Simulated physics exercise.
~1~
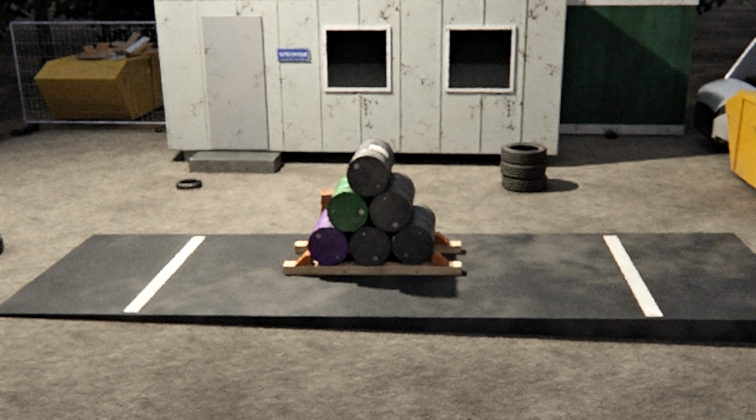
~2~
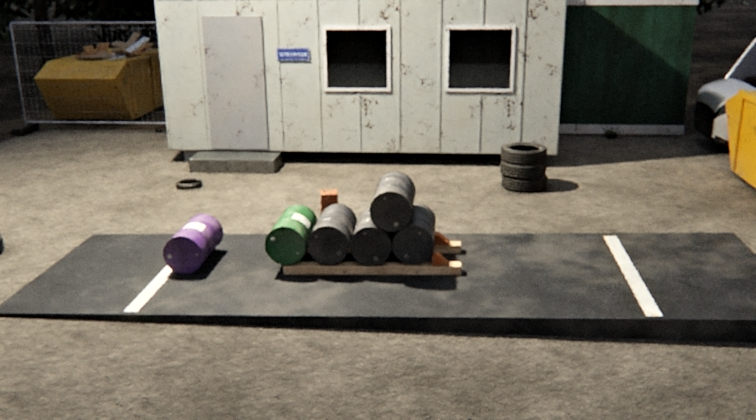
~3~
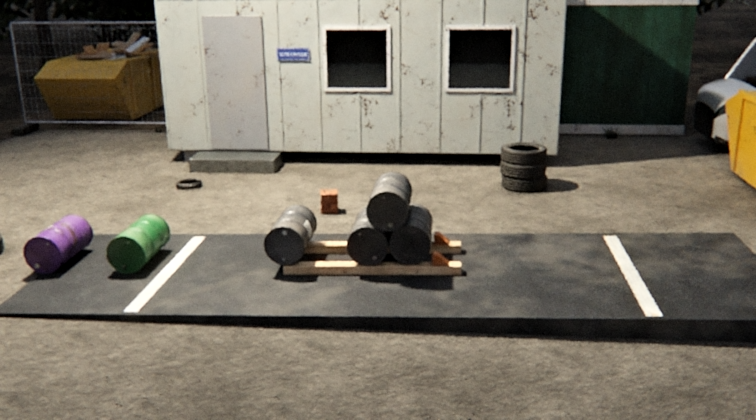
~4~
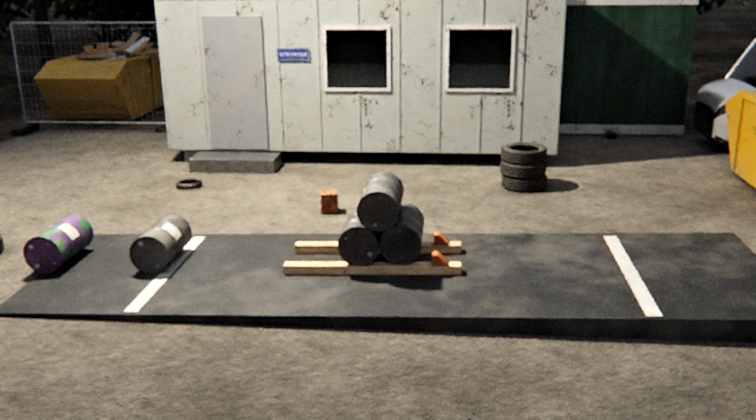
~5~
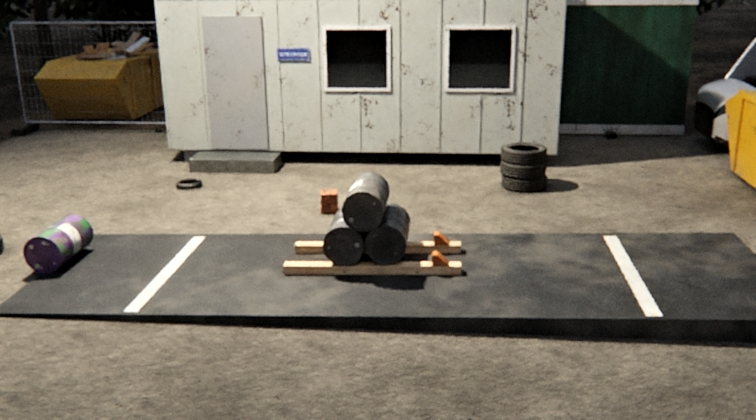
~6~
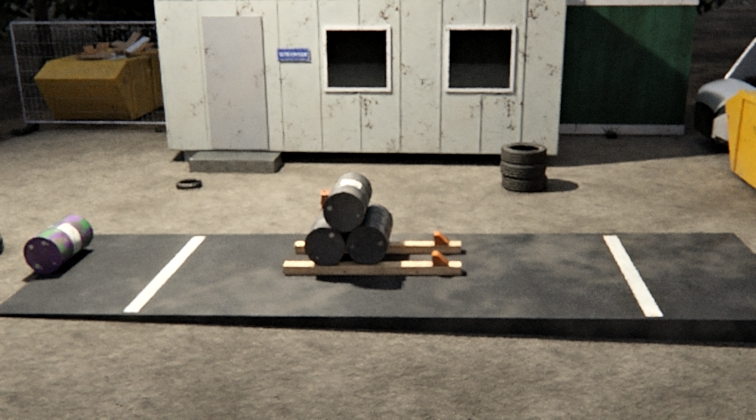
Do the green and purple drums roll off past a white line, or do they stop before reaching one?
Both the green drum and the purple drum roll off the timbers and end up beyond the left white line.
